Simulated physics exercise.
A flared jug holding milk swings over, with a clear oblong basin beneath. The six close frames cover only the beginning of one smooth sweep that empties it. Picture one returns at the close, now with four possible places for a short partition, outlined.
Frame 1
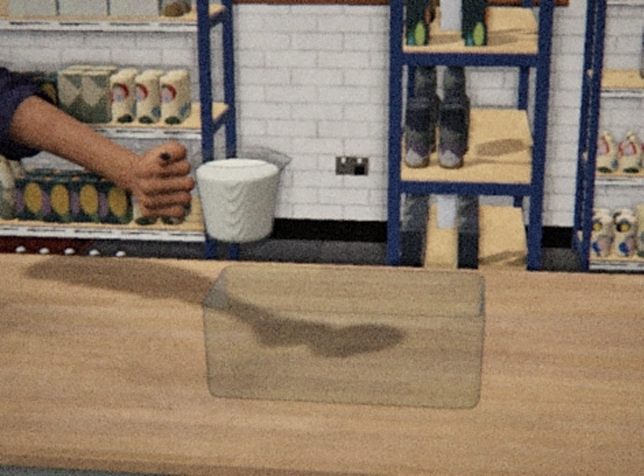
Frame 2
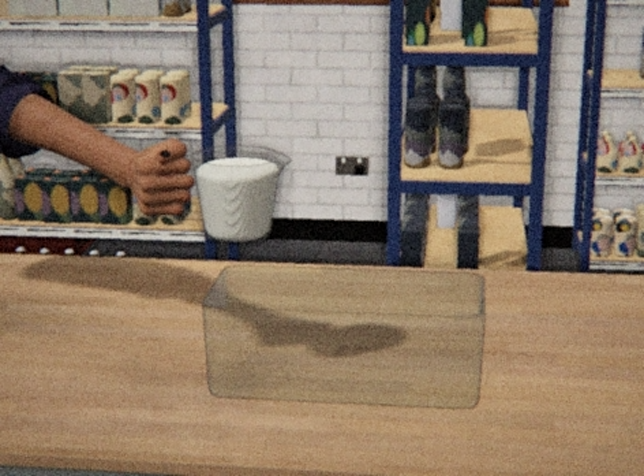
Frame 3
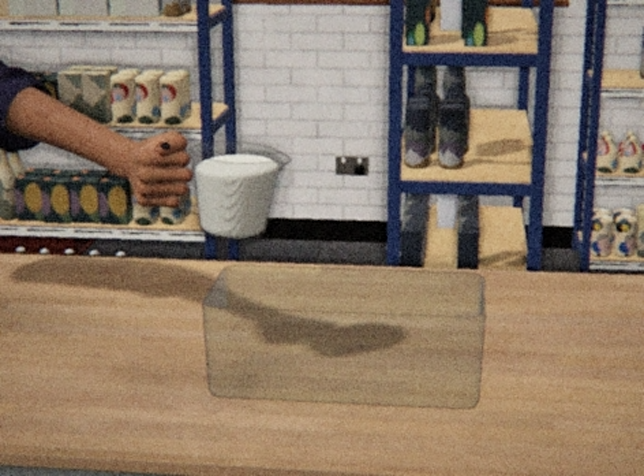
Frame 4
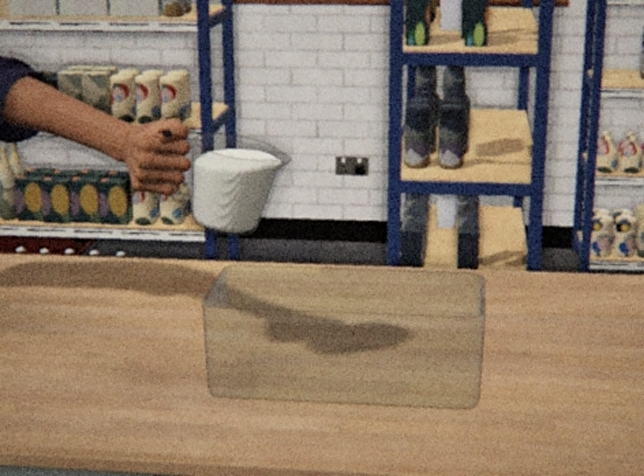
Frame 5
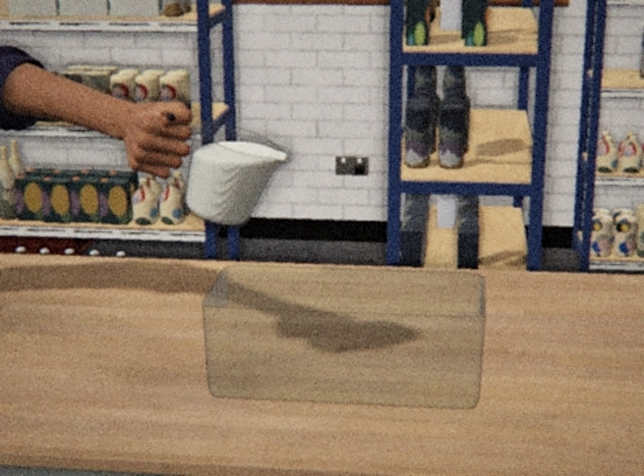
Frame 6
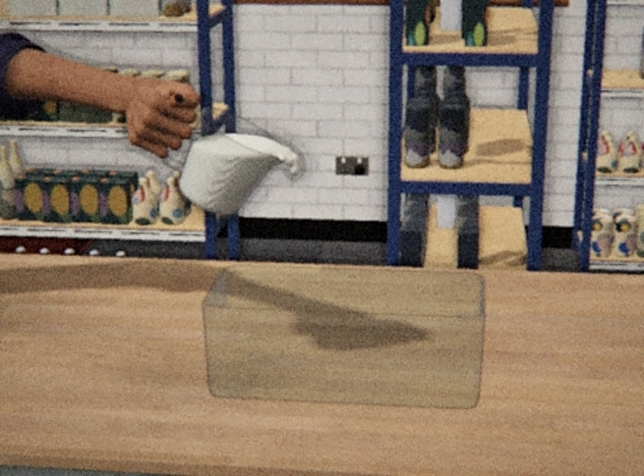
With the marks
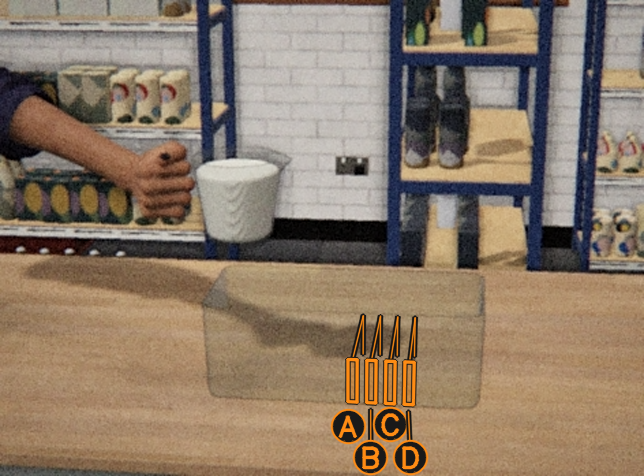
A hand held a flared jug of milk upright above a clear oblong basin on a wooden counter, then gradually tilted it to the right until milk came over the lip.
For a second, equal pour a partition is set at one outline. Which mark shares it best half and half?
B.
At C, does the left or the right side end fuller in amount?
More ends on the left.
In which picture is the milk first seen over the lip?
Picture 6.
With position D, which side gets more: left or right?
The left side.
On the marked copy, A at (352, 408); B at (370, 409); C at (389, 410); D at (408, 411).
Choosing A, about 12 % ends left of the wall and 86 % right of it.
Choosing B, about 49 % ends left of the wall and 49 % right of it.
Choosing C, about 92 % ends left of the wall and 5 % right of it; 3 % is lost outside.
Choosing D, about 91 % ends left of the wall and 5 % right of it; 4 % is lost outside.
